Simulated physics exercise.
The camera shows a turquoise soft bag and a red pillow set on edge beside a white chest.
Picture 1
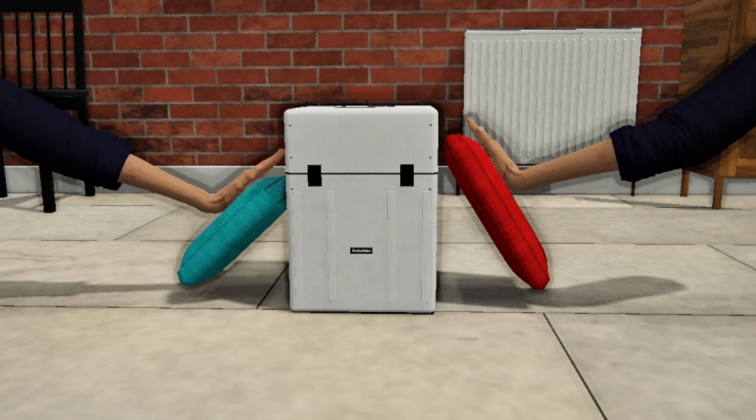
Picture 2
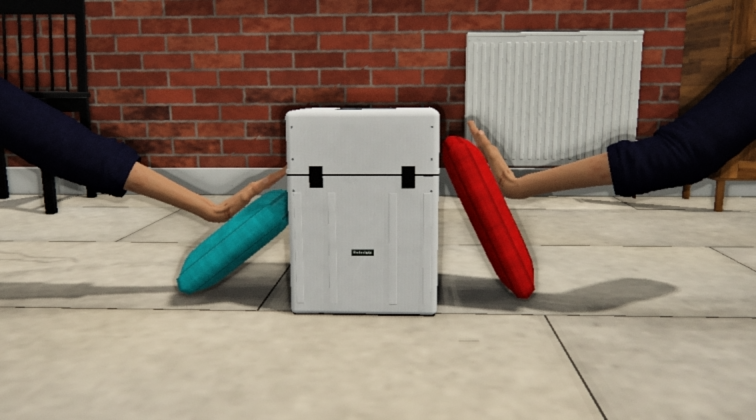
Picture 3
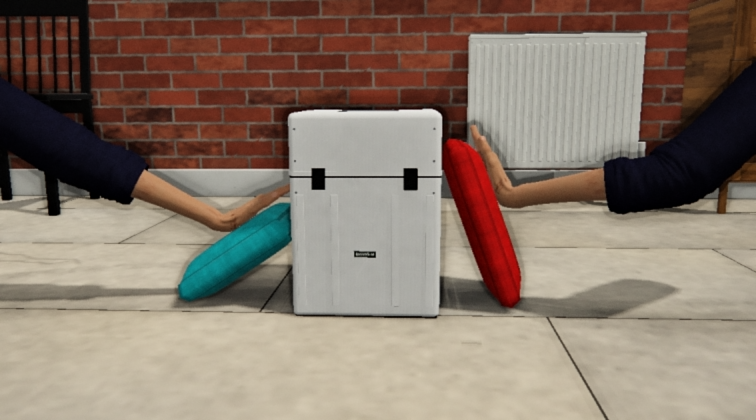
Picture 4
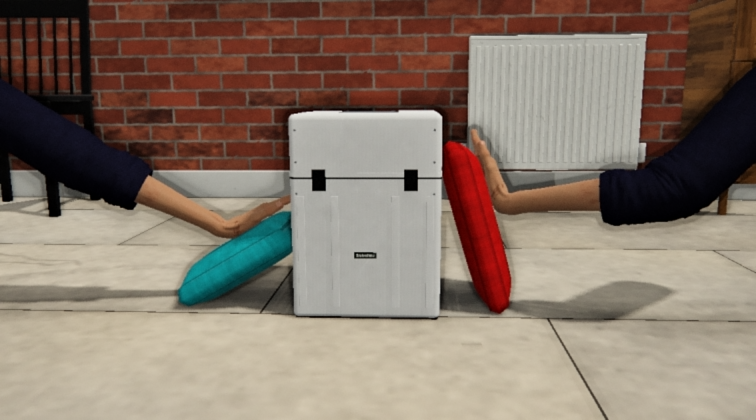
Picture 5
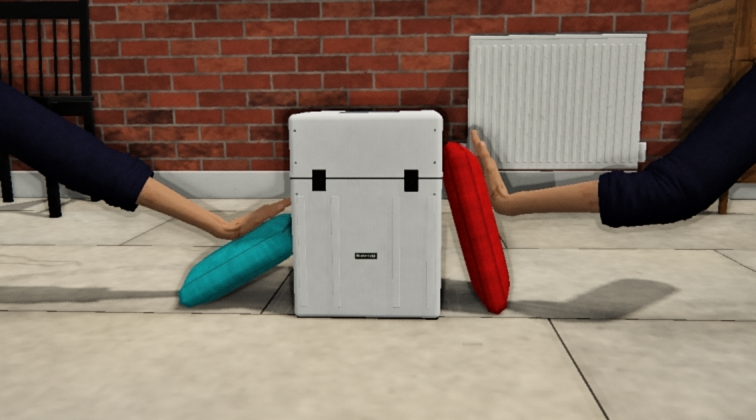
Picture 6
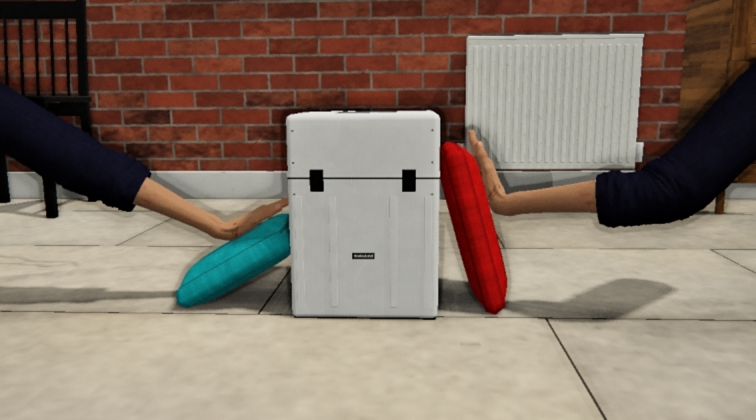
Two hands press a turquoise bag lower and a red pillow more upright against a white chest.
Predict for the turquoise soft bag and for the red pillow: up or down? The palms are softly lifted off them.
Turquoise soft bag - down, red pillow - up.
Then, 0.20 s past the final frame, soft bag slipping down near (242, 268); pillow still up near (469, 225).
Then, 0.30 s past the final frame, soft bag flat on the floor near (243, 274); pillow still up near (470, 225).
Then, 0.82 s past the final frame, soft bag flat on the floor near (241, 278); pillow still up near (469, 225).
When it is over, soft bag flat on the floor near (241, 278); pillow still up near (469, 225). The turquoise soft bag slips and lies down and the red pillow holds its lean.
